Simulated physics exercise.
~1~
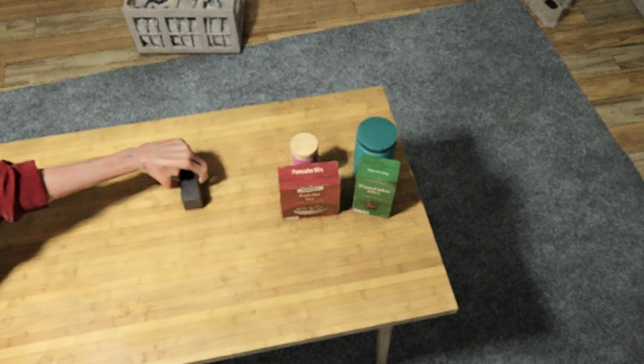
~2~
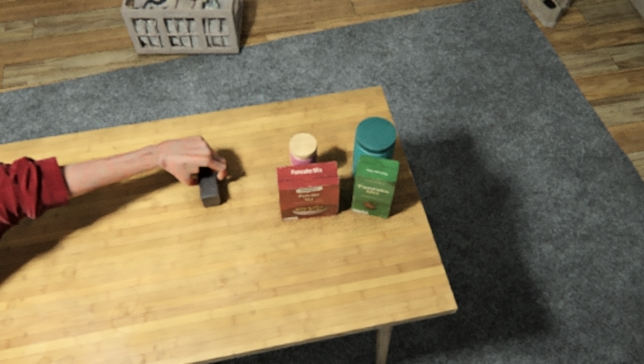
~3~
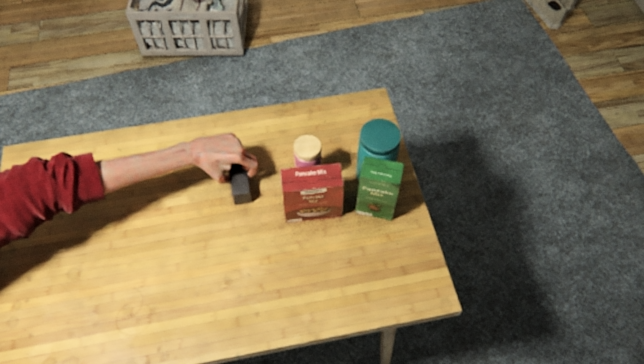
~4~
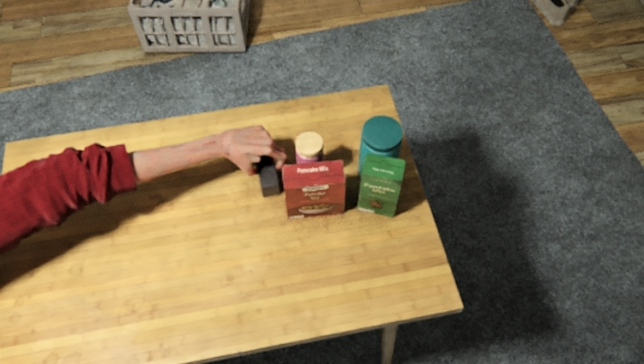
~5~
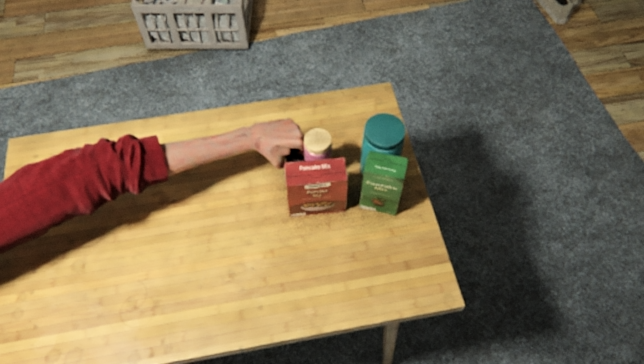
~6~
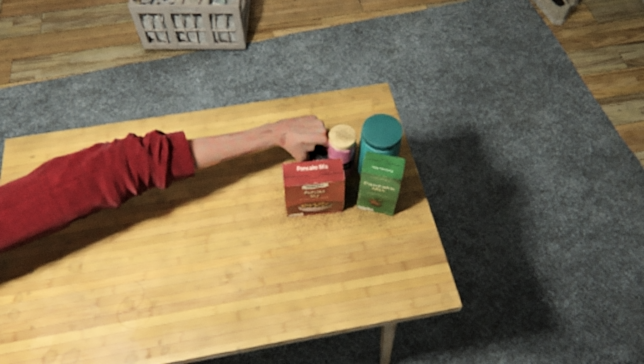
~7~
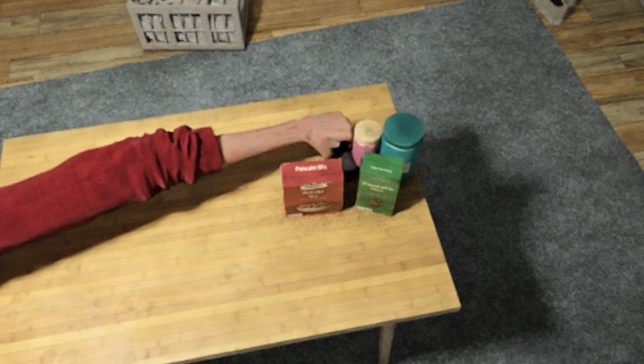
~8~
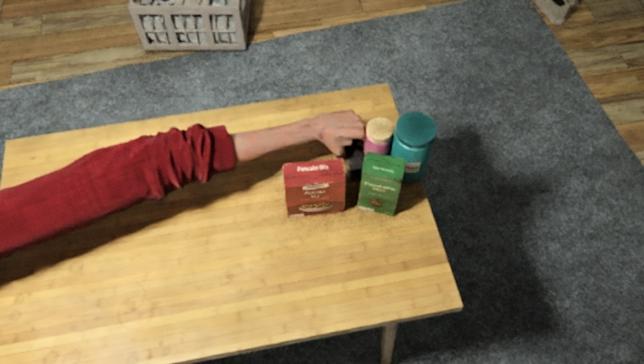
On a wooden table, a hand slides a dark block right, pushing two upright jars along.
